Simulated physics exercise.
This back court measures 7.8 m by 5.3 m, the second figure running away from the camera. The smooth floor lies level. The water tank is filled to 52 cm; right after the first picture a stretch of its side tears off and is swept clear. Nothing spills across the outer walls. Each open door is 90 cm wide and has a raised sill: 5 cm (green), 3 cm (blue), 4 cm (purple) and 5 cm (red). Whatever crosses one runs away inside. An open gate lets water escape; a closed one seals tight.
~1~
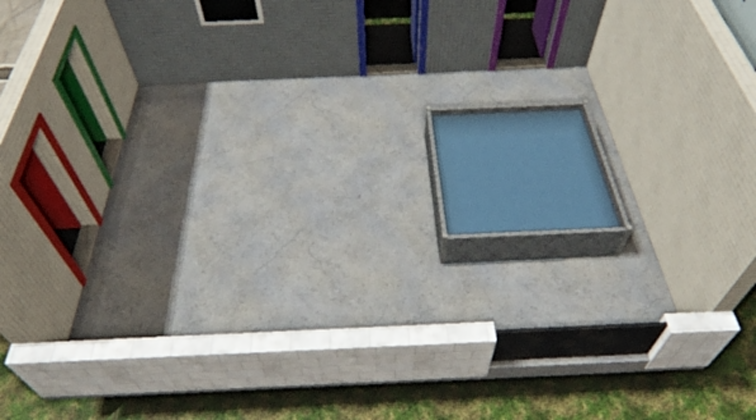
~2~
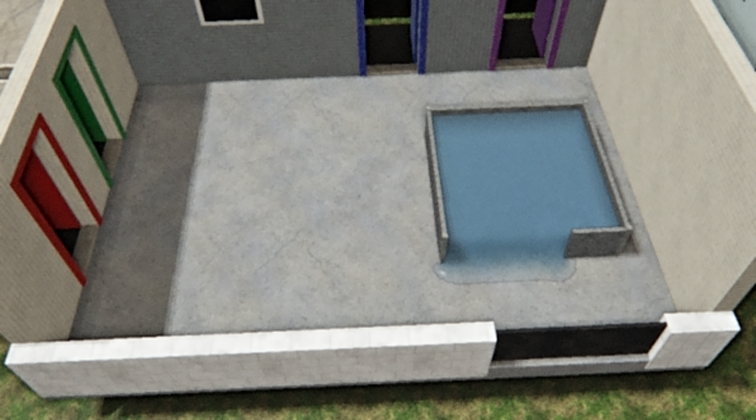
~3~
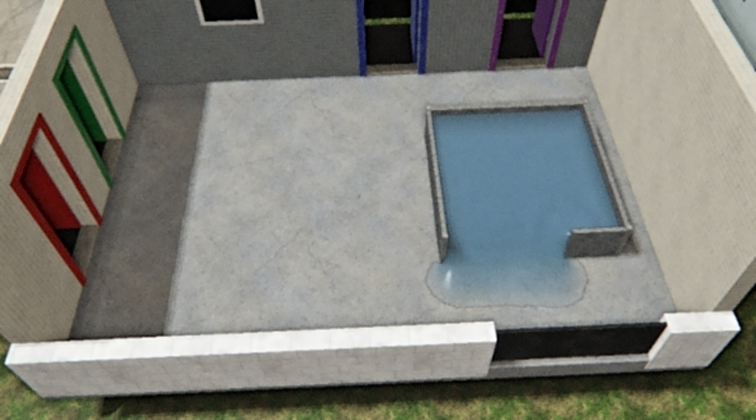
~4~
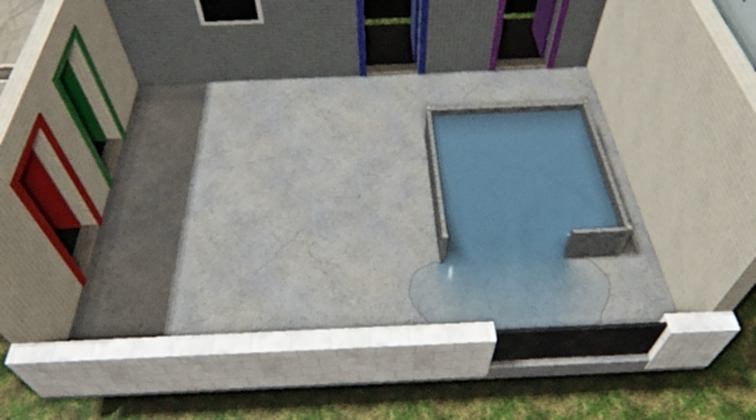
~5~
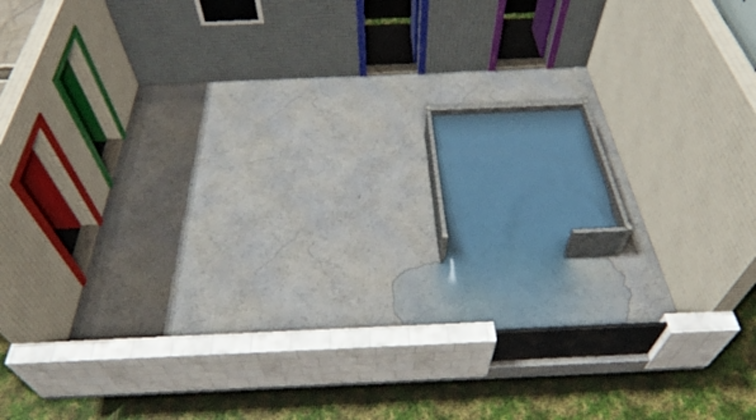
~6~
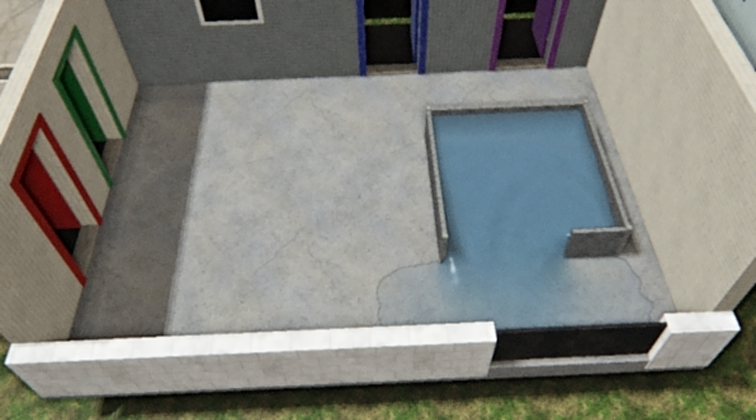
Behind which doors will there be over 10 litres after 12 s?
The water let in: At the green door it exceeds the limit; at the blue door it goes over the limit; at the purple door it exceeds the limit; at the red door it passes the limit.
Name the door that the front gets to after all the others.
The blue one.
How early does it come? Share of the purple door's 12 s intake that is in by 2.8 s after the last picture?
Some 0 per cent by then.
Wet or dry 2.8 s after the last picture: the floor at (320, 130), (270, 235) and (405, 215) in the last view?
In turn: Dry, wet, still dry.
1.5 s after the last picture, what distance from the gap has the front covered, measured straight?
About 4.6 m.
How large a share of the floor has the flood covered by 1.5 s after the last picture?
Near 25 per cent is wet.
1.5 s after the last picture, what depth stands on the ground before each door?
Depths in cm: Green 0, blue 0, purple 0, red 0.
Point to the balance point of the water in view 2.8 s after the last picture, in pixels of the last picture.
Near (466, 246).
Then, 0.7 s after the last picture water covers 15 % of the floor and is deepest (41 cm) near (509, 349); green door not reached, blue door not reached, purple door not reached, red door not reached.
Then, 1.5 s after the last picture water covers 25 % of the floor and is deepest (38 cm) near (509, 349); green door not reached, blue door not reached, purple door not reached, red door not reached.
Then, 2.8 s after the last picture water covers 55 % of the floor and is deepest (30 cm) near (680, 341); green door not reached, blue door not reached, purple door not reached, red door 14 cm at the sill, 9 L in.
Then, 6.3 s after the last picture water covers 85 % of the floor and is deepest (16 cm) near (572, 69); green door 6 cm at the sill, 11 L in, blue door 3 cm at the sill, 0 L in, purple door 8 cm at the sill, 51 L in, red door 10 cm at the sill, 102 L in.
Then, 11.3 s after the last picture water covers 100 % of the floor and is deepest (10 cm) near (192, 363); green door 8 cm at the sill, 27 L in, blue door 8 cm at the sill, 28 L in, purple door 5 cm at the sill, 86 L in, red door 8 cm at the sill, 133 L in.
